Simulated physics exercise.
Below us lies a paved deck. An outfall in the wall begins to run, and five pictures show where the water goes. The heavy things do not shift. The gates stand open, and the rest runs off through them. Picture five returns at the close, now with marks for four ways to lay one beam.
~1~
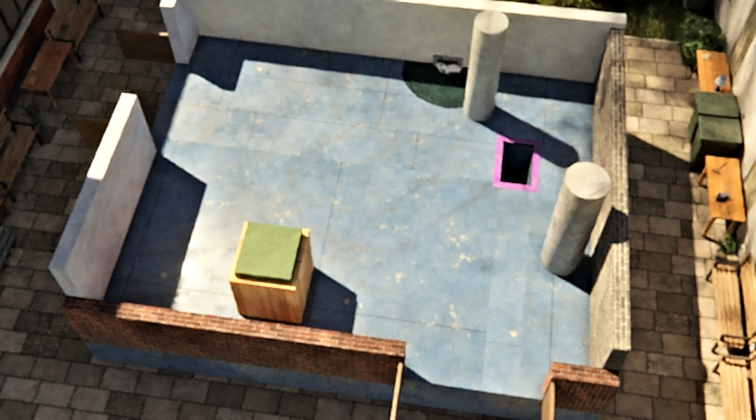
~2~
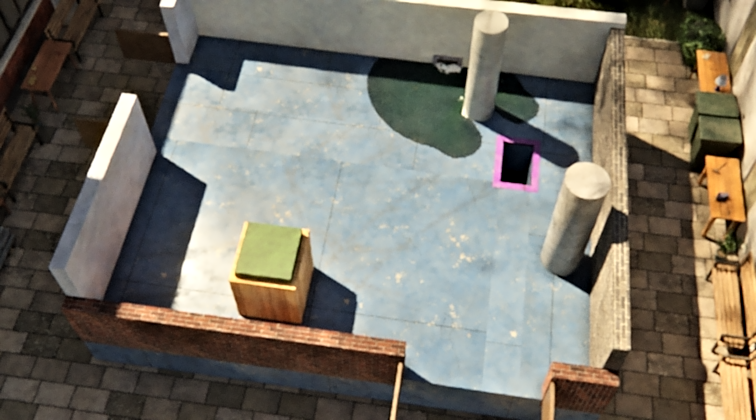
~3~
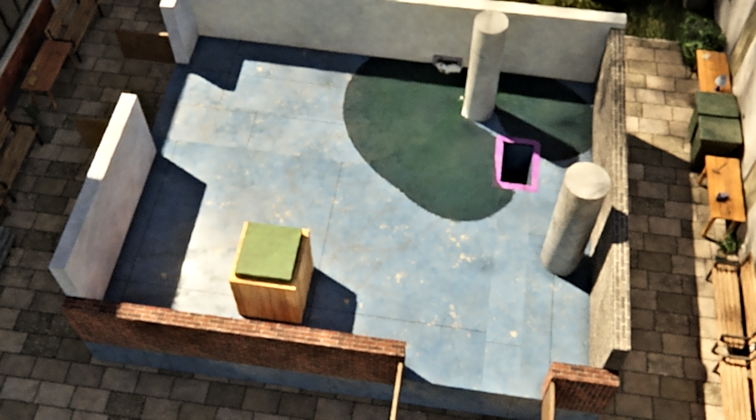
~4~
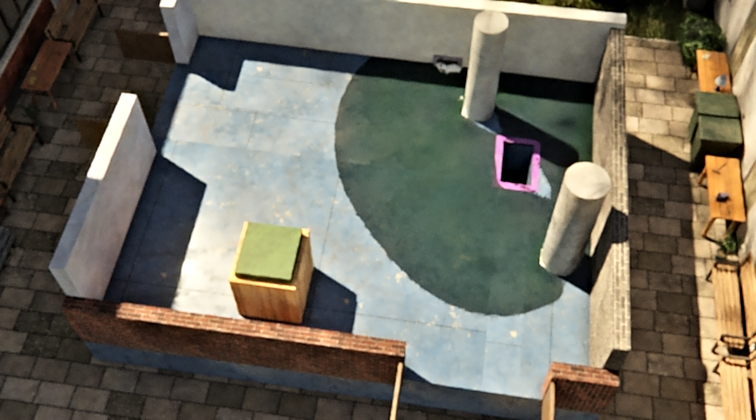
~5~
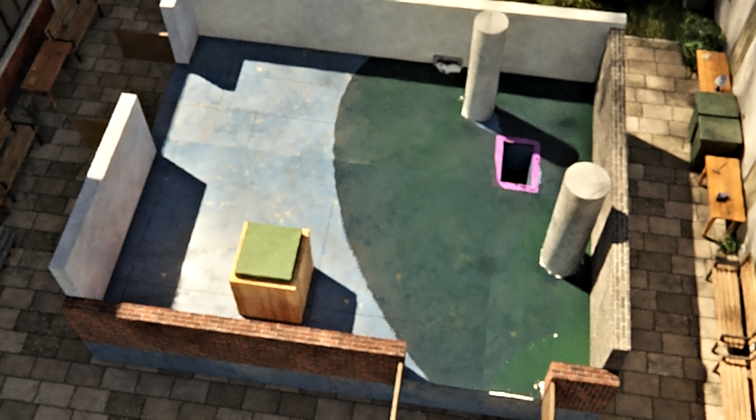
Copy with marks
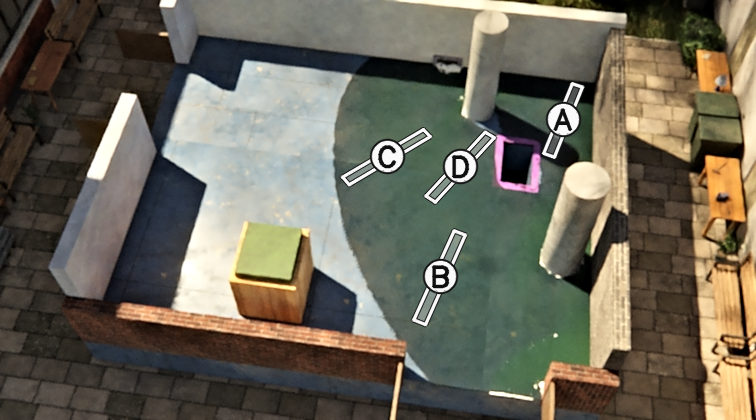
Walled blue courtyard from above, dark green water spreading from the back wall past two pillars and around a pink-edged opening.
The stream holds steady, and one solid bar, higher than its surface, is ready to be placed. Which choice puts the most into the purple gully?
A beats the others.
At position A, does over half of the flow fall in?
No.
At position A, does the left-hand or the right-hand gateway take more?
The right one.
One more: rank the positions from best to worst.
A, C, B, D.
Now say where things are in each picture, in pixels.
Outfall at (448, 61); purple gully at (517, 163); open gate at (473, 375); open gate at (173, 106); 3 % of the ground under water, visible out to (457, 102); purple gully still dry, in the first picture.
In the second picture, 10 % of the ground under water, visible out to (454, 149); purple gully still dry.
In the third picture, 22 % of the ground under water, visible out to (485, 212); purple gully still dry.
In the fourth picture, 38 % of the ground under water, visible out to (553, 300); purple gully taking water.
In the fifth picture, 49 % of the ground under water, visible out to (586, 338); purple gully taking water.
In white, A from (549, 155) to (577, 85); B from (419, 322) to (459, 232); C from (345, 180) to (426, 133); D from (430, 199) to (489, 134).
Choosing A, about 27 % of the stream goes into the purple gully, about 73 % out by the gates.
Choosing B, about 12 % of the stream goes into the purple gully, about 88 % out by the gates.
Choosing C, about 19 % of the stream goes into the purple gully, about 81 % out by the gates.
Choosing D, about 4 % of the stream goes into the purple gully, about 96 % out by the gates.
